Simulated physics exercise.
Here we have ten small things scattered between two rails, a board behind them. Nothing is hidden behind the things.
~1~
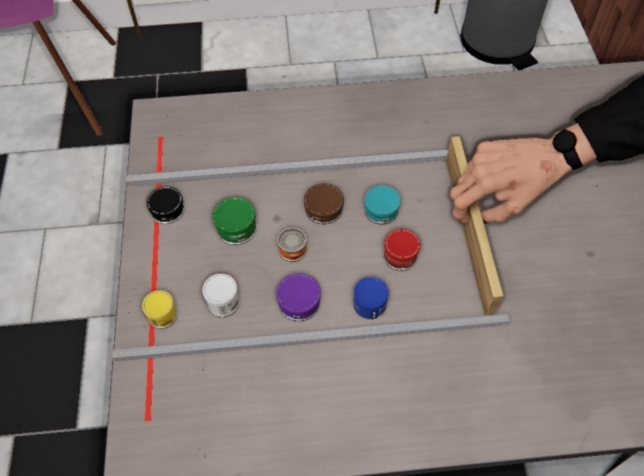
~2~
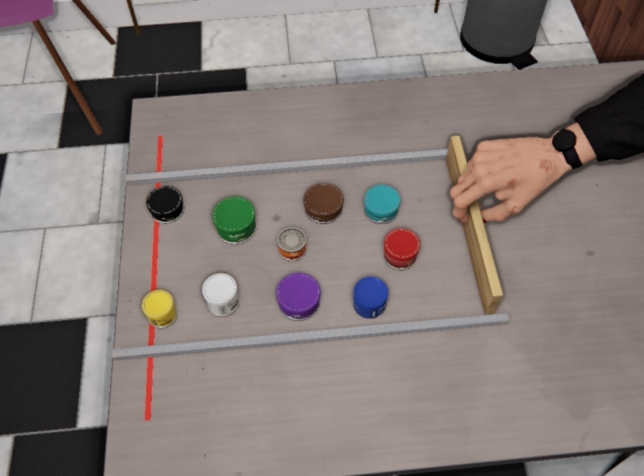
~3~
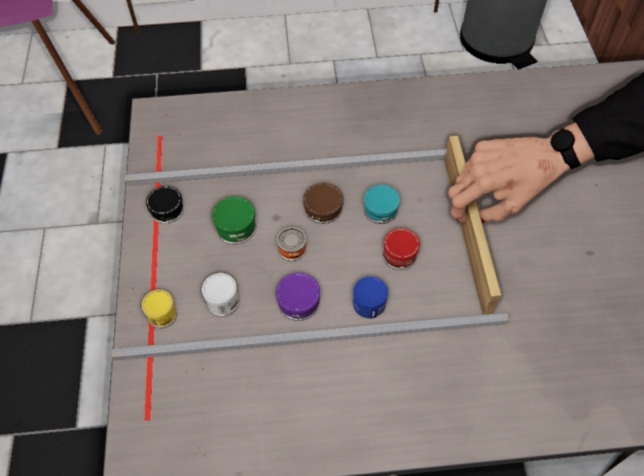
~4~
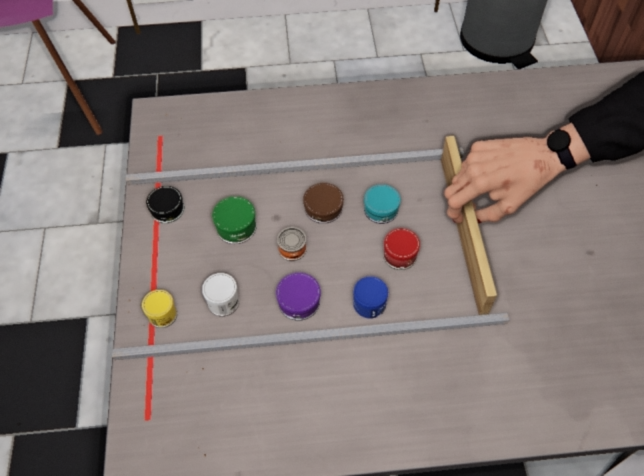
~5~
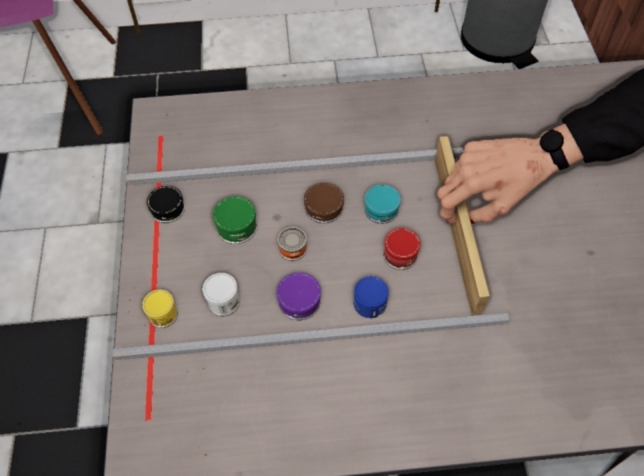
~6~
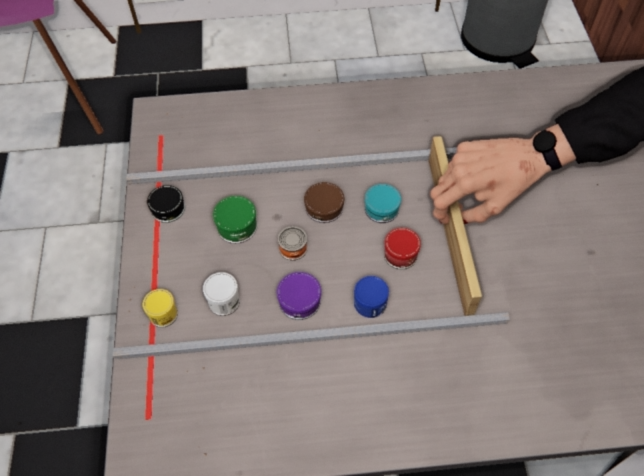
A hand in a dark sleeve, wearing a black watch, holds a wooden board at the right end of two rails, then slides it slightly left. Between the rails, the ten scattered colourful small containers stay where they are, with a gap still separating them from the board.
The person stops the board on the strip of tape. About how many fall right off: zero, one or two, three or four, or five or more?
The number that fall off is five or more.
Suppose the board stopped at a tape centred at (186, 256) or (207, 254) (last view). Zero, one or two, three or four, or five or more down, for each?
The falls would be one or two; not one.
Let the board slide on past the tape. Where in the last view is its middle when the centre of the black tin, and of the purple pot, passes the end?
Its middle is around (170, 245) and around (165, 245).
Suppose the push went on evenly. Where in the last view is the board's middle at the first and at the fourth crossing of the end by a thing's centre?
Near (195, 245) and (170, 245).
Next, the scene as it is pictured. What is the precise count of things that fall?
In all, 5 of them.
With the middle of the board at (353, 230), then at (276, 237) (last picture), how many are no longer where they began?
4 and 8.
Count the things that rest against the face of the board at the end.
5 of them.
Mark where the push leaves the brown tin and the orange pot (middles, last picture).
First (138, 195), then (140, 251).
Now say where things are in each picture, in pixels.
The first frame shows yellow tin (160, 310); black tin (166, 205); white pot (222, 296); board (472, 222); tape (155, 260).
The second frame shows black tin (166, 205); purple pot (299, 297).
The third frame shows white pot (221, 295); blue tub (370, 298).
The fourth frame shows yellow tin (160, 309); red tin (401, 249).
The fifth frame shows black tin (166, 204); green tin (235, 220).
The sixth frame shows yellow tin (161, 308); black tin (166, 204); white pot (222, 294); board (453, 222); tape (156, 259).
Soon after, none off yet; yellow tin at rest near (161, 308); black tin at rest near (166, 204); white pot at rest near (222, 294).
Then, none off yet; yellow tin moving near (152, 312); black tin at rest near (166, 204); white pot moved well along near (168, 285).
At rest, the number that fall off is five or more; fallen, purple pot, green tin, white pot, black tin and yellow tin.
